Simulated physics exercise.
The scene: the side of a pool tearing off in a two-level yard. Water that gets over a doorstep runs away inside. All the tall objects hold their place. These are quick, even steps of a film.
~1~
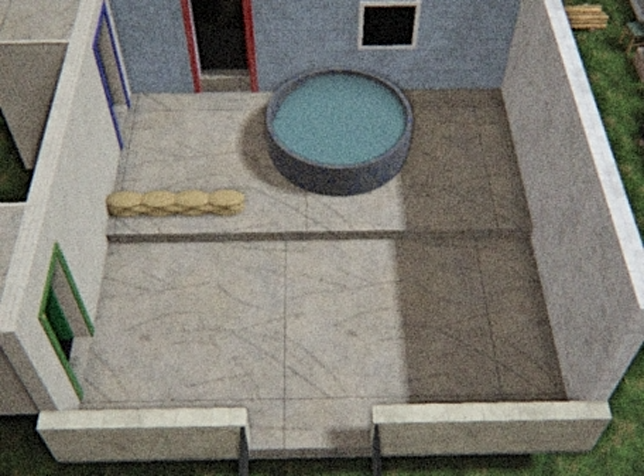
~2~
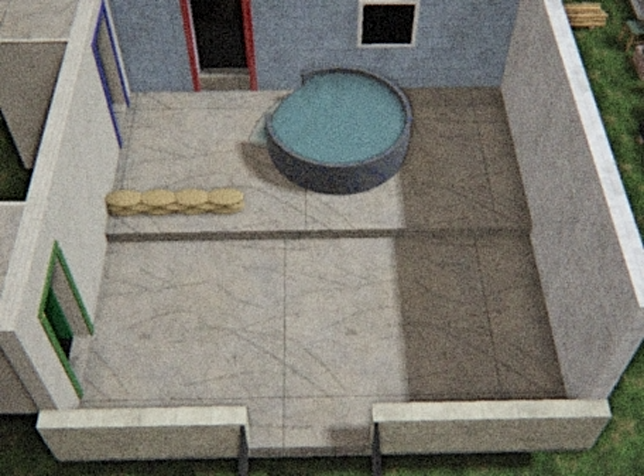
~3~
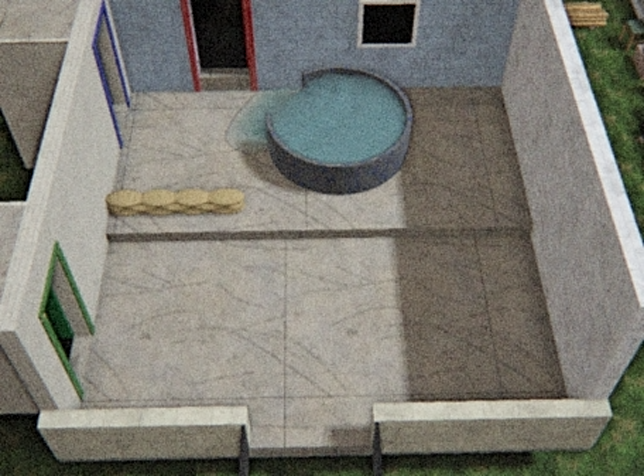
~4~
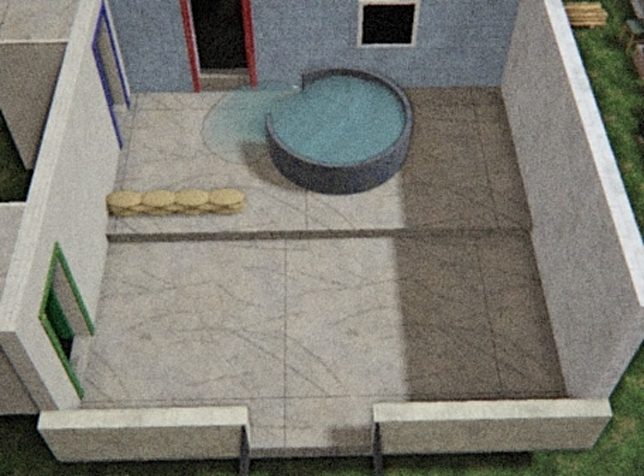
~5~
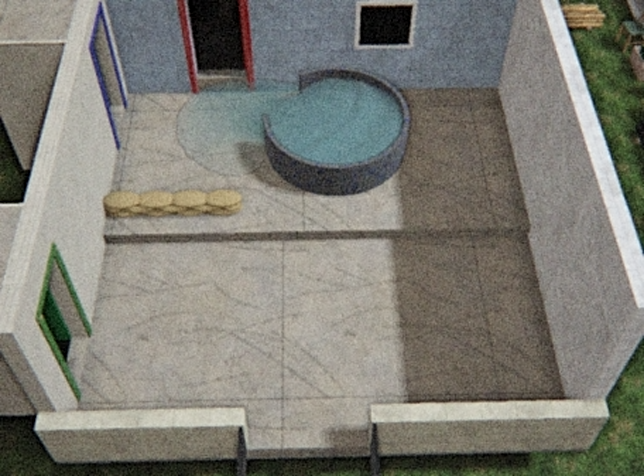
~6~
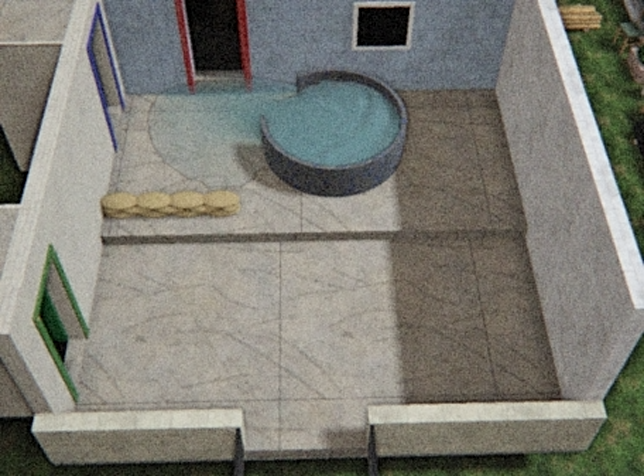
In a walled two-level yard, a round pool's side tears open and water pours out leftward, spreading across the upper paving.
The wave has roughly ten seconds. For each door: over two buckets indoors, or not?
In the end: The green door holds within the limit; the red door holds within the limit; the blue door floods.
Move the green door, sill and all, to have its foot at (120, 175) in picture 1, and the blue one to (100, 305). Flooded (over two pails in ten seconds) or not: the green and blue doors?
In short: The green one lets more in, the blue one is under.
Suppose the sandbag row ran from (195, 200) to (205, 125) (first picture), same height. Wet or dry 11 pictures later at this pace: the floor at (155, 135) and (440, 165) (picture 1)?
One after the other: Under water, free of water.
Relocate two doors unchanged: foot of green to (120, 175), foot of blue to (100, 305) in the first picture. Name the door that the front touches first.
The red-painted one.
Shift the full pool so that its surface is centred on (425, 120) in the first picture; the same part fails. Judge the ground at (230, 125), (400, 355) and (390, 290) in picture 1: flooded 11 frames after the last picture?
In that order: Flooded, clear, clear.
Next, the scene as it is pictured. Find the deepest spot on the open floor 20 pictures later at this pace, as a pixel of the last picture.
Around (118, 200).
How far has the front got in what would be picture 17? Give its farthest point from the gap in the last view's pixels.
Near (102, 227).
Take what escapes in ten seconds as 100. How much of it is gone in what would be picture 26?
Near 65 in a hundred.
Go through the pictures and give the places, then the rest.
The first frame shows still water in the round pool at (339, 118).
In the second frame, the front is at (256, 142), out from the gap at (281, 112).
In the third frame, the front is at (235, 143), out from the gap at (281, 114).
In the fourth frame, the front is at (210, 144), out from the gap at (281, 114).
In the fifth frame, water pours out at (278, 115) and has run to (183, 116).
In the sixth frame, the front is at (159, 94), out from the gap at (276, 116).
A moment on, water covers 15 % of the floor; the green door not reached, the red door wet at the sill, nothing in, the blue door under two buckets in.
Next, water covers 15 % of the floor; the green door not reached, the red door under two buckets in, the blue door far over two buckets in.
Then, water covers 30 % of the floor; the green door wet at the sill, nothing in, the red door under two buckets in, the blue door far over two buckets in.
Later, water covers 45 % of the floor; the green door wet at the sill, nothing in, the red door under two buckets in, the blue door far over two buckets in.
In the end, water covers 80 % of the floor; the green door wet at the sill, nothing in, the red door under two buckets in, the blue door far over two buckets in.
